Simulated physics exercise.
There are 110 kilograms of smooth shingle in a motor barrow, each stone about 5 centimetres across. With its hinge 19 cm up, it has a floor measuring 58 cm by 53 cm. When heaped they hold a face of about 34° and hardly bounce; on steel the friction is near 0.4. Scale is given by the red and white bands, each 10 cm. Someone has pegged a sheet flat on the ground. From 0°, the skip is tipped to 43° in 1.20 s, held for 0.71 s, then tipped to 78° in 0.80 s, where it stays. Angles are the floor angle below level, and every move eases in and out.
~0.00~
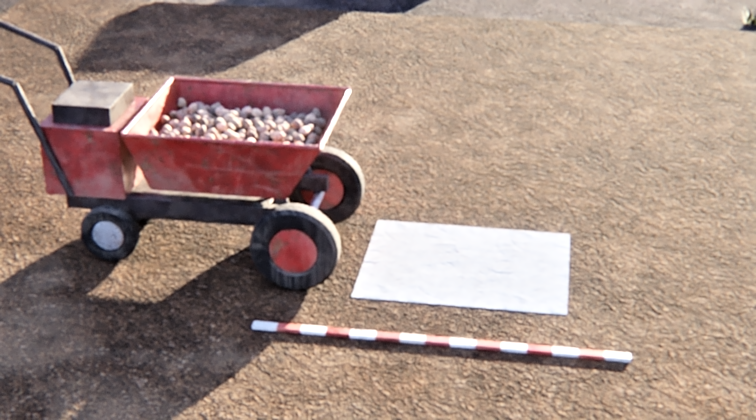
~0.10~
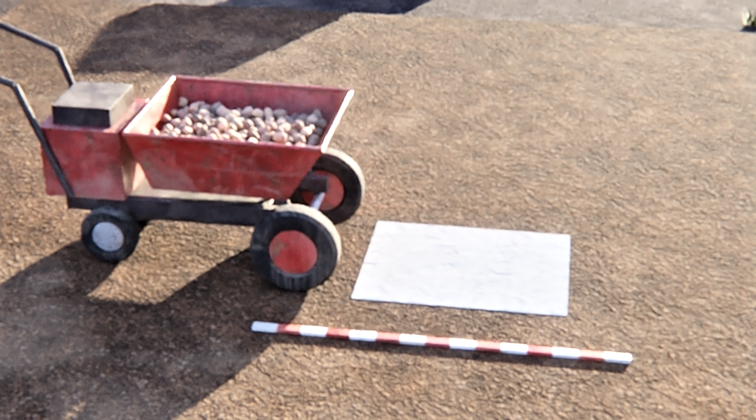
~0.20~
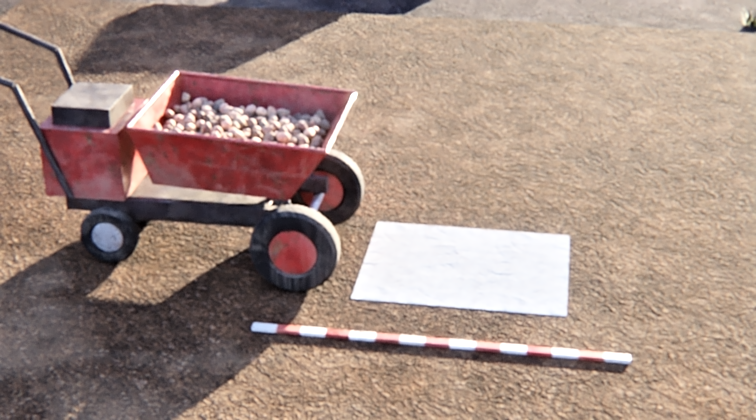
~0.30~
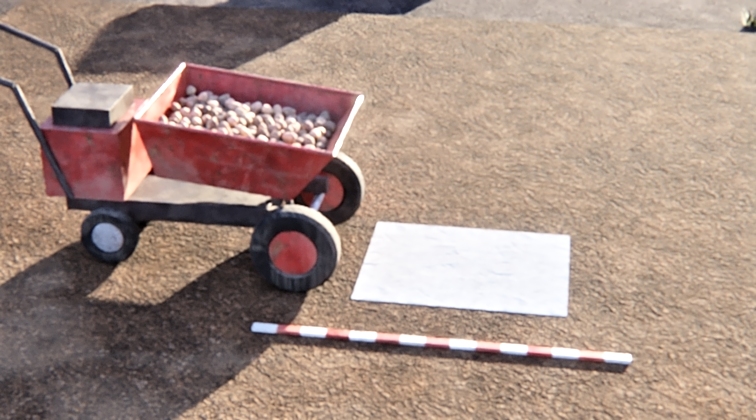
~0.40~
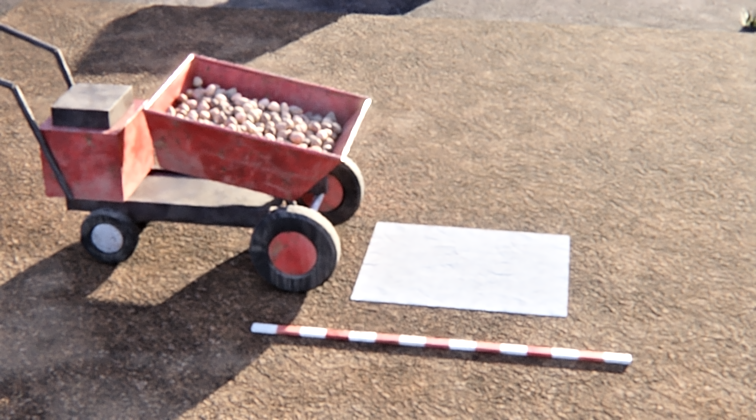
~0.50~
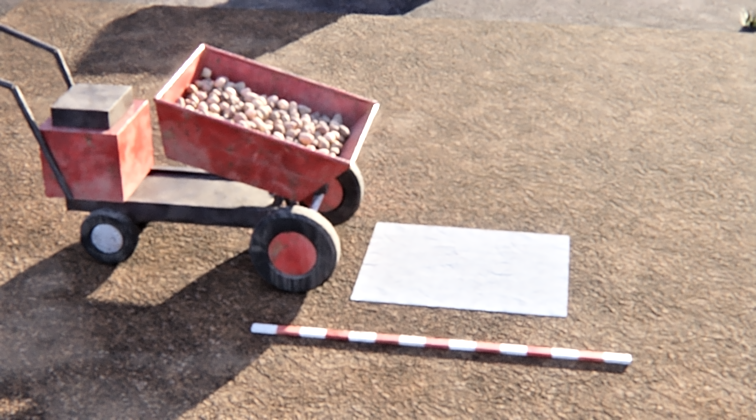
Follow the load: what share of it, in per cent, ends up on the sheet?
I would say roughly 70 per cent.
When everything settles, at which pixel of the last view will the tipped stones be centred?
Their centre sits close to (471, 265).
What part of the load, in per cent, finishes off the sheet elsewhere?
Load fraction: Approx. 30 %.
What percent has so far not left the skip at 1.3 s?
Roughly 100 per cent is still inside.
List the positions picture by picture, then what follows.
The first frame shows lip at (321, 148), floor tilted 0°, highest stones at (239, 118).
The second frame shows lip at (322, 150), floor tilted 1°, highest stones at (237, 119); the stones move at 0.1 m/s on average.
The third frame shows lip at (327, 152), floor tilted 3°, highest stones at (214, 114); the stones move at 0.2 m/s on average.
In the fourth frame, the skip is at 7°, its lip at (334, 155); the top of the load is at (203, 107); the stones move at 0.3 m/s on average.
In the fifth frame, the skip is at 11°, its lip at (342, 160); the top of the load is at (200, 97); the stones move at 0.4 m/s on average.
In the sixth frame, the skip is at 16°, its lip at (351, 165); the top of the load is at (207, 88); the stones move at 0.4 m/s on average.
After 0.9 s the floor is at 36°; 100 % in the skip; the foremost stones are at (366, 165).
After 1.3 s the floor is at 43°; 100 % in the skip; the foremost stones are at (403, 179).
After 3.2 s the floor is at 78°; 18 % in the skip, 64 % on the sheet, 18 % off the sheet elsewhere; the foremost stones are at (596, 269).
After 5.1 s the floor is at 78°; 1 % in the skip, 71 % on the sheet, 28 % off the sheet elsewhere; the foremost stones are at (647, 291).
